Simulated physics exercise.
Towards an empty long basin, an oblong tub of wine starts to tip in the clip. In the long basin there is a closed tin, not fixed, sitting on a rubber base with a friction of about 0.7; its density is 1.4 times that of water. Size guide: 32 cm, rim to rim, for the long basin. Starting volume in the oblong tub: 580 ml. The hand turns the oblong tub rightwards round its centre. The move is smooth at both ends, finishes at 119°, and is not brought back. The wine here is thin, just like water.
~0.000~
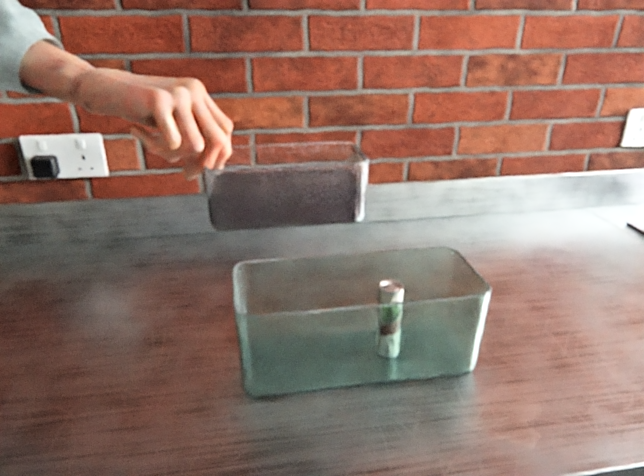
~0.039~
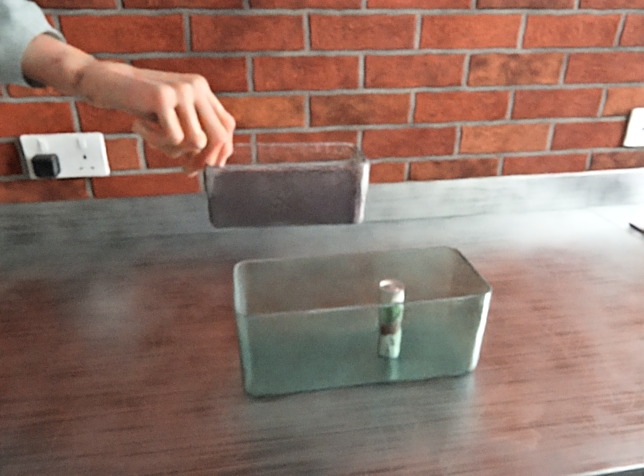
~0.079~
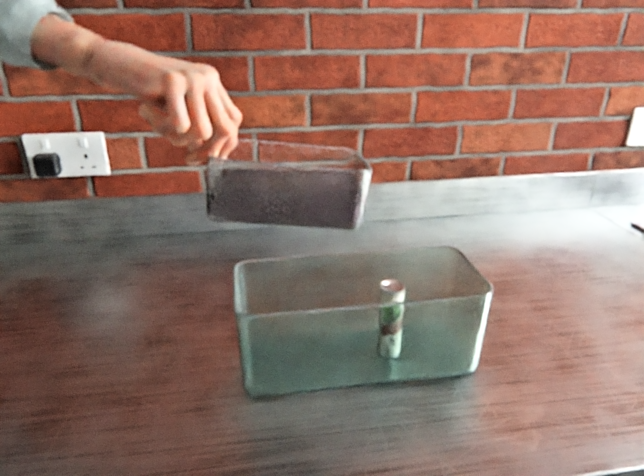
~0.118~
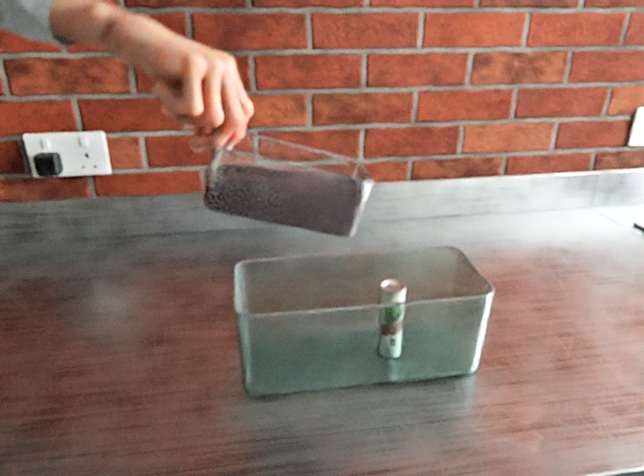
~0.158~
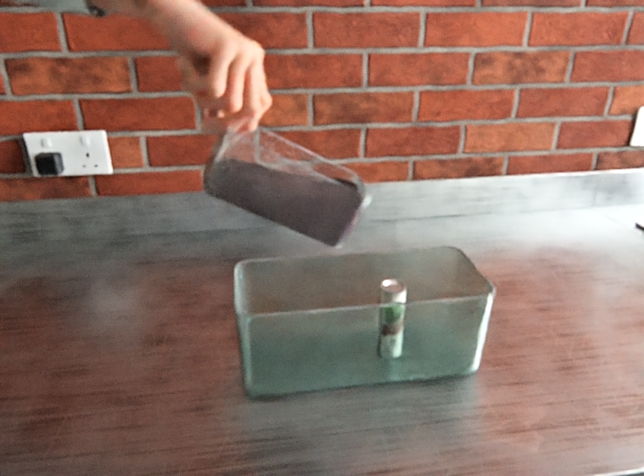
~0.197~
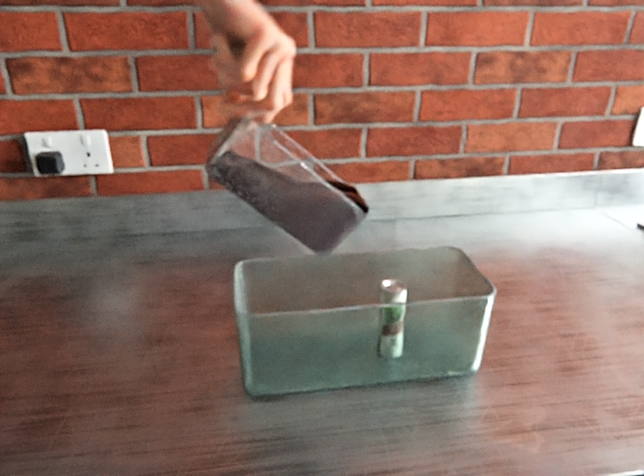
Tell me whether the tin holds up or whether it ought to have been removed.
It overbalances.
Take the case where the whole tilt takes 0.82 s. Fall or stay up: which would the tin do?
Well, the tin simply holds firm.
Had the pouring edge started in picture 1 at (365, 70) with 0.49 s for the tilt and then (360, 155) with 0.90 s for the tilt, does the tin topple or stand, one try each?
In the first try it remains standing; in the second it remains standing.
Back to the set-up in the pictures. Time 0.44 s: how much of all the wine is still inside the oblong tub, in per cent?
About 14 per cent.
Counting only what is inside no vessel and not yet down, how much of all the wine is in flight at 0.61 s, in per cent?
Roughly 5 per cent.
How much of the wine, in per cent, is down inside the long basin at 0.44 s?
Roughly 68 percent of it.
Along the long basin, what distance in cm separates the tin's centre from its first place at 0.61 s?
Centre to centre, close to 2 cm.
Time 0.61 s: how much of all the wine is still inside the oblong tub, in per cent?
3 in a hundred, give or take.
By 0.44 s the tilt is 115° and 13 per cent is still to pour; the tin stands where it began.
By 0.61 s the tilt is 119° and 3 per cent is still to pour; the tin leans 7°.
By 0.79 s the tilt is 119° and 0 per cent is still to pour; the tin leans 13°.
By 0.99 s the tilt is 119° and 0 per cent is still to pour; the tin leans 44°.
At rest the tin lies on its side.
